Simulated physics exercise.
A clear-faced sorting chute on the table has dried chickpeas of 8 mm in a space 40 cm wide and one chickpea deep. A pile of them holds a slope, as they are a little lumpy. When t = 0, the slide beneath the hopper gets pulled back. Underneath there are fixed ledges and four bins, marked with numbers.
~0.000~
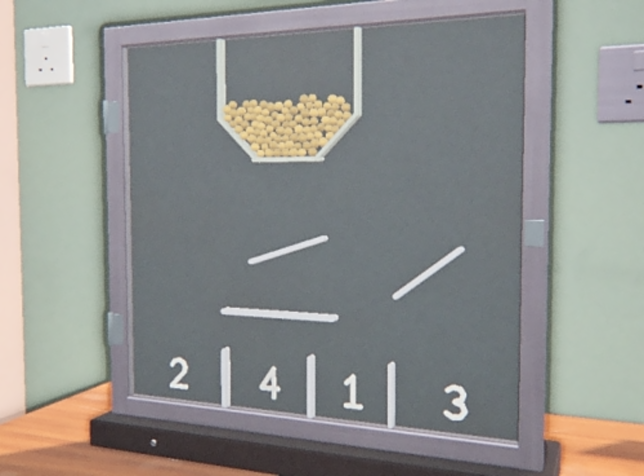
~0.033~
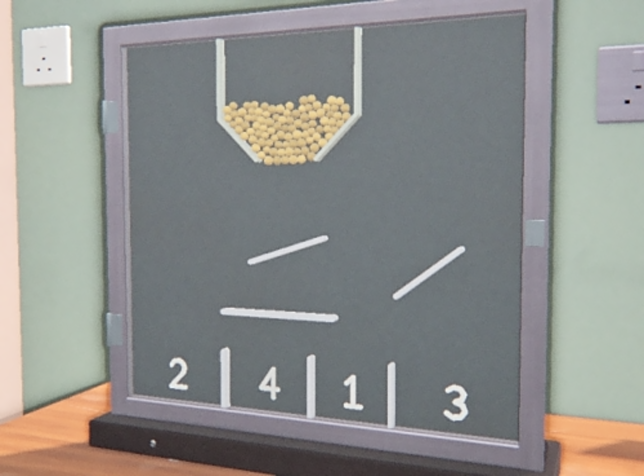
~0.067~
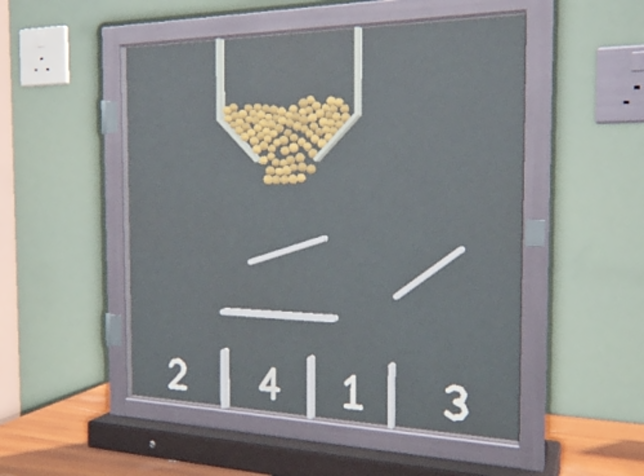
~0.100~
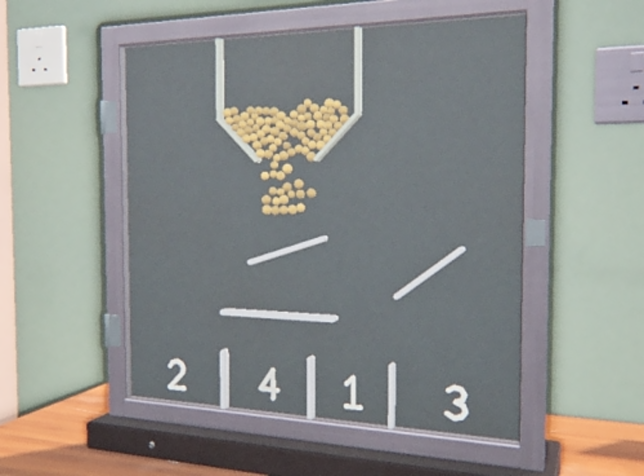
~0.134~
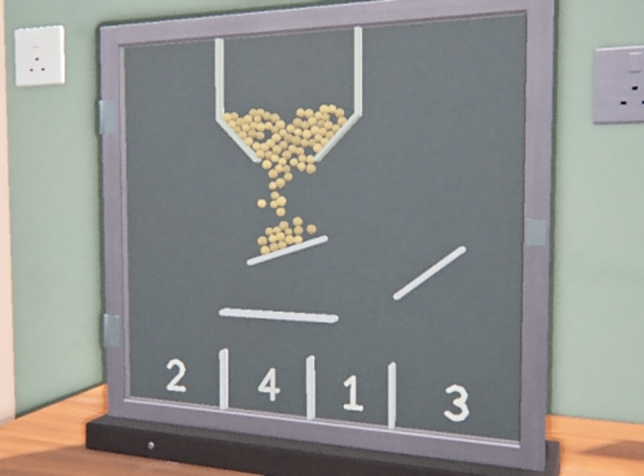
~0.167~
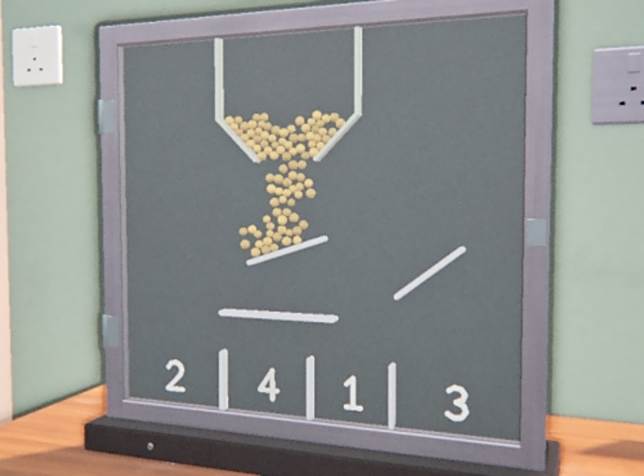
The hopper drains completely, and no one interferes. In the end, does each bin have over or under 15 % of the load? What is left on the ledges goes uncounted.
In the end: Bin 1: Under 15 %; bin 2: Over 15 %; bin 3: Under 15 %; bin 4: Under 15 %.
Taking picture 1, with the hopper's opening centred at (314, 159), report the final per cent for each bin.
In per cent: Bin 1 = 35; bin 2 = 50; bin 3 = 5; bin 4 = 0.
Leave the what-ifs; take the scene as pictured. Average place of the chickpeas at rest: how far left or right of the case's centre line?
Offset: About 11 cm, left side.
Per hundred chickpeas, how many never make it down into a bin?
The share comes to about 10 percent.
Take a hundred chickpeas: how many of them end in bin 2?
Estimate: Close to 80 %.
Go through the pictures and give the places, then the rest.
Gate shut, about 90 chickpeas in the hopper; its mouth (258, 160) to (317, 159); no. 1 (352, 392), no. 2 (179, 373), no. 3 (456, 403), no. 4 (270, 383), in the first frame.
In the second frame, 4 out; lowest chickpea (269, 160).
In the third frame, 15 out; lowest chickpea (276, 180).
In the fourth frame, 20 out; lowest chickpea (275, 210).
In the fifth frame, 32 out; lowest chickpea (265, 251).
In the sixth frame, 42 out; lowest chickpea (255, 252); ledges slope (251, 262) to (323, 239), level (223, 312) to (334, 319), slope (398, 296) to (462, 250).
After 0.24 s 75 % have left the hopper; down in the bins, nothing yet.
After 0.34 s 100 % have left the hopper; down in the bins, no. 2, 10 %.
After 0.55 s 100 % have left the hopper; down in the bins, no. 1, 5 %, no. 2, 50 %, no. 3, 5 %.
At rest by 1.8 s, no. 1, 10 %, no. 2, 80 %, no. 3, 5 %, no. 4, 0 %, left higher up 10 %.
